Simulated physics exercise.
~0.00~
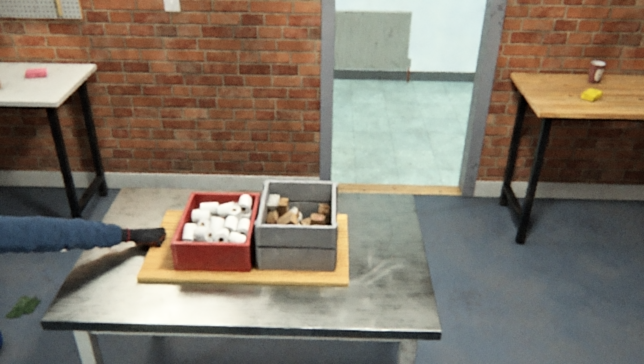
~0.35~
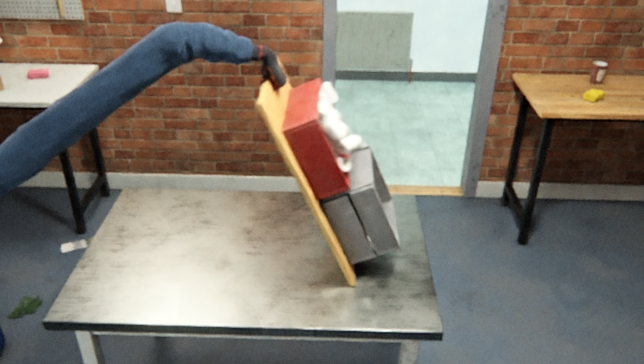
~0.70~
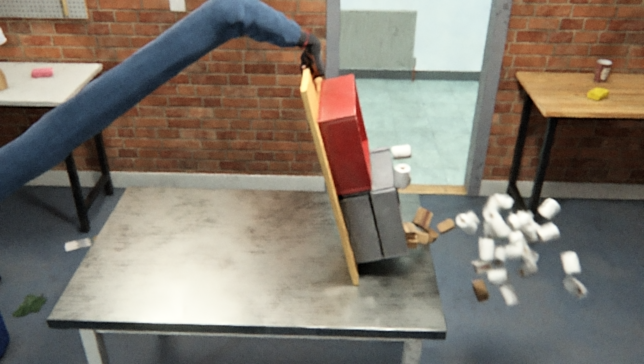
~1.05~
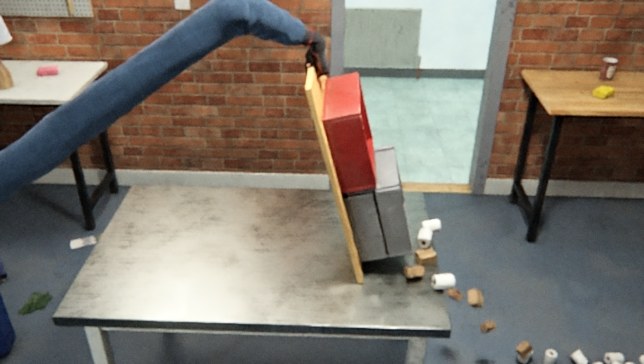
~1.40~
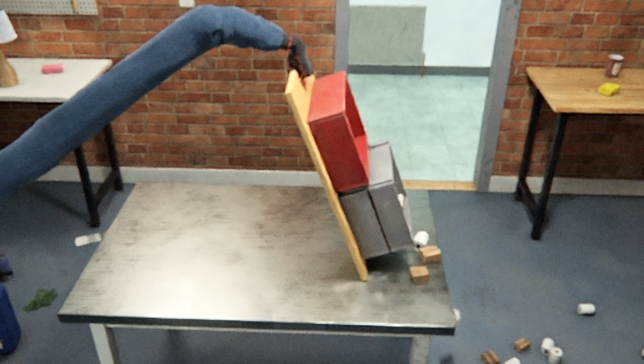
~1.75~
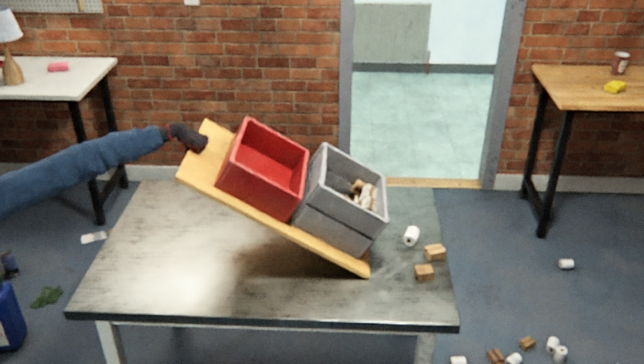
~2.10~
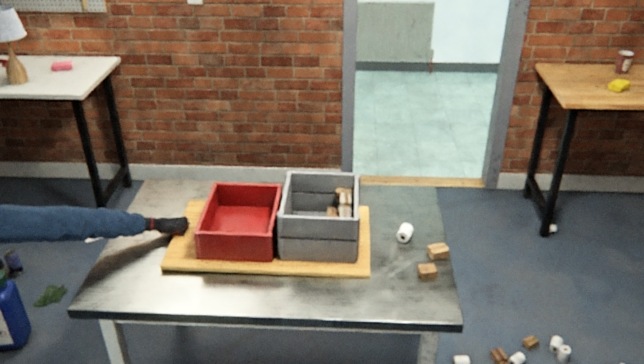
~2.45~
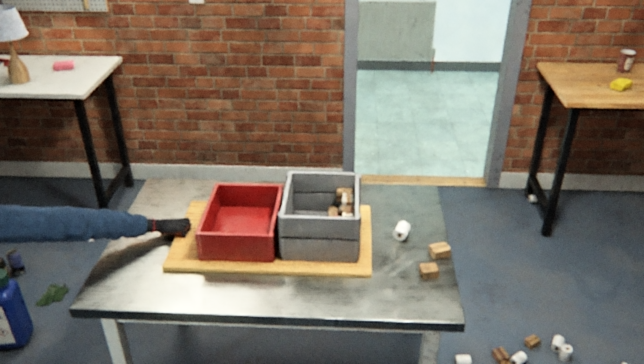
Red basket spilling all its white rolls as a gloved hand tilts the board steeply, grey basket keeping some brown blocks once lowered.
